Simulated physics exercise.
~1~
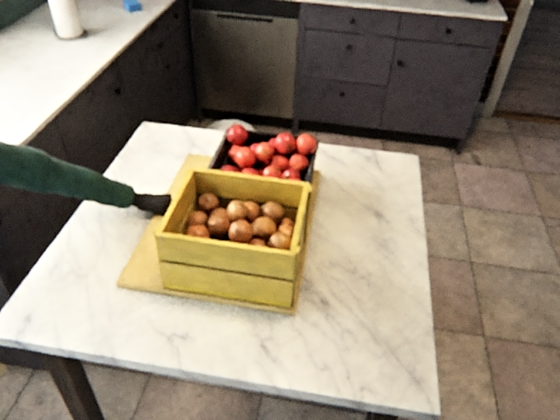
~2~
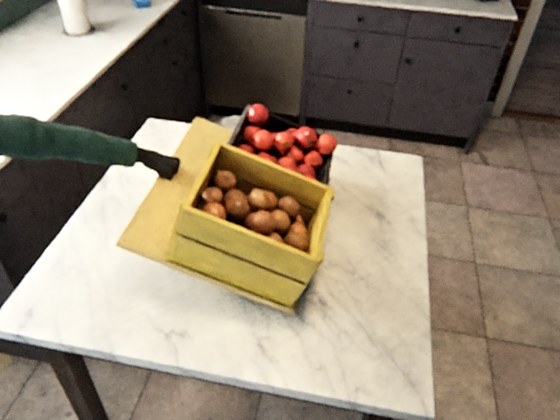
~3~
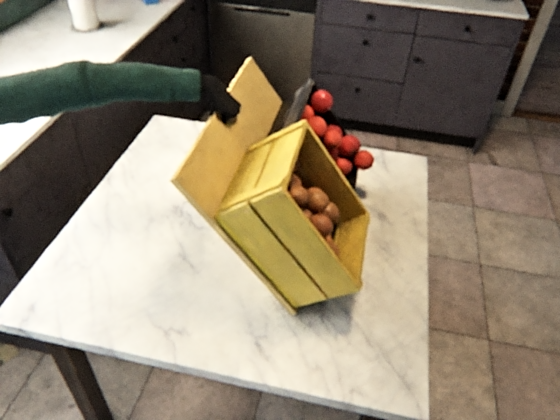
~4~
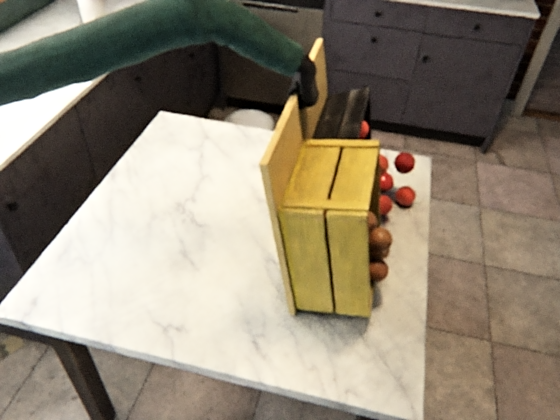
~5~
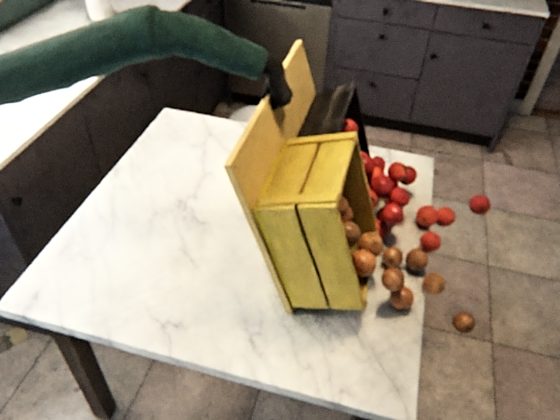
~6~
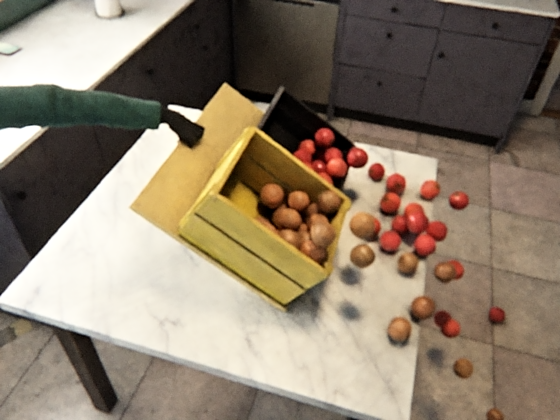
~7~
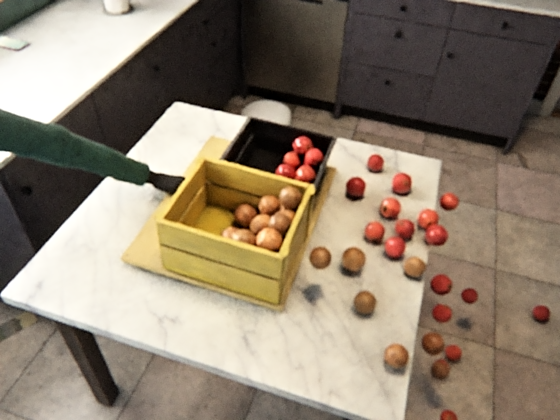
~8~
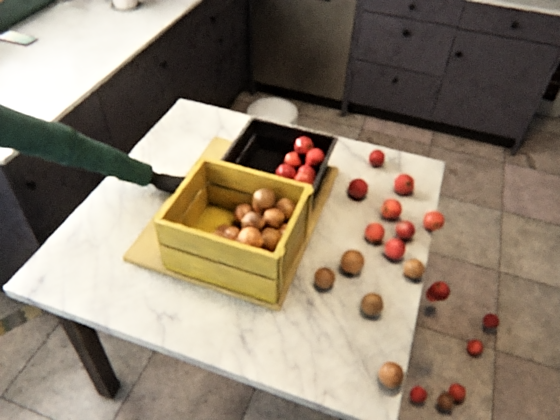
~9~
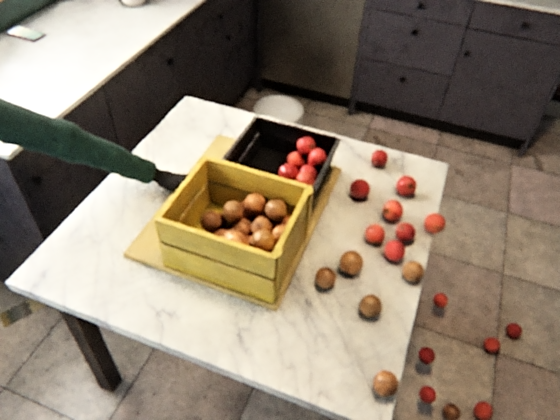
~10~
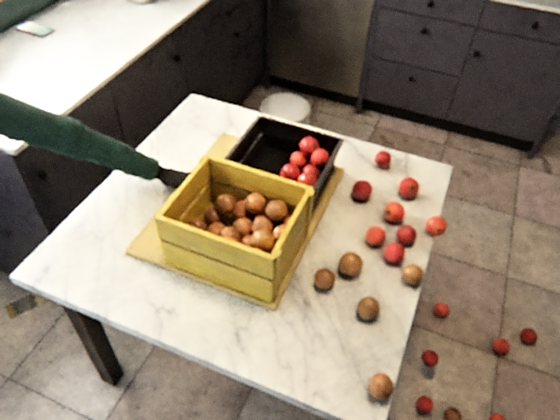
A green-sleeved arm tipped up a board holding a yellow tray of onions and a black tray of tomatoes, spilling many tomatoes and some onions rightward across the table and onto the floor, then lowered it flat with both trays still partly filled.
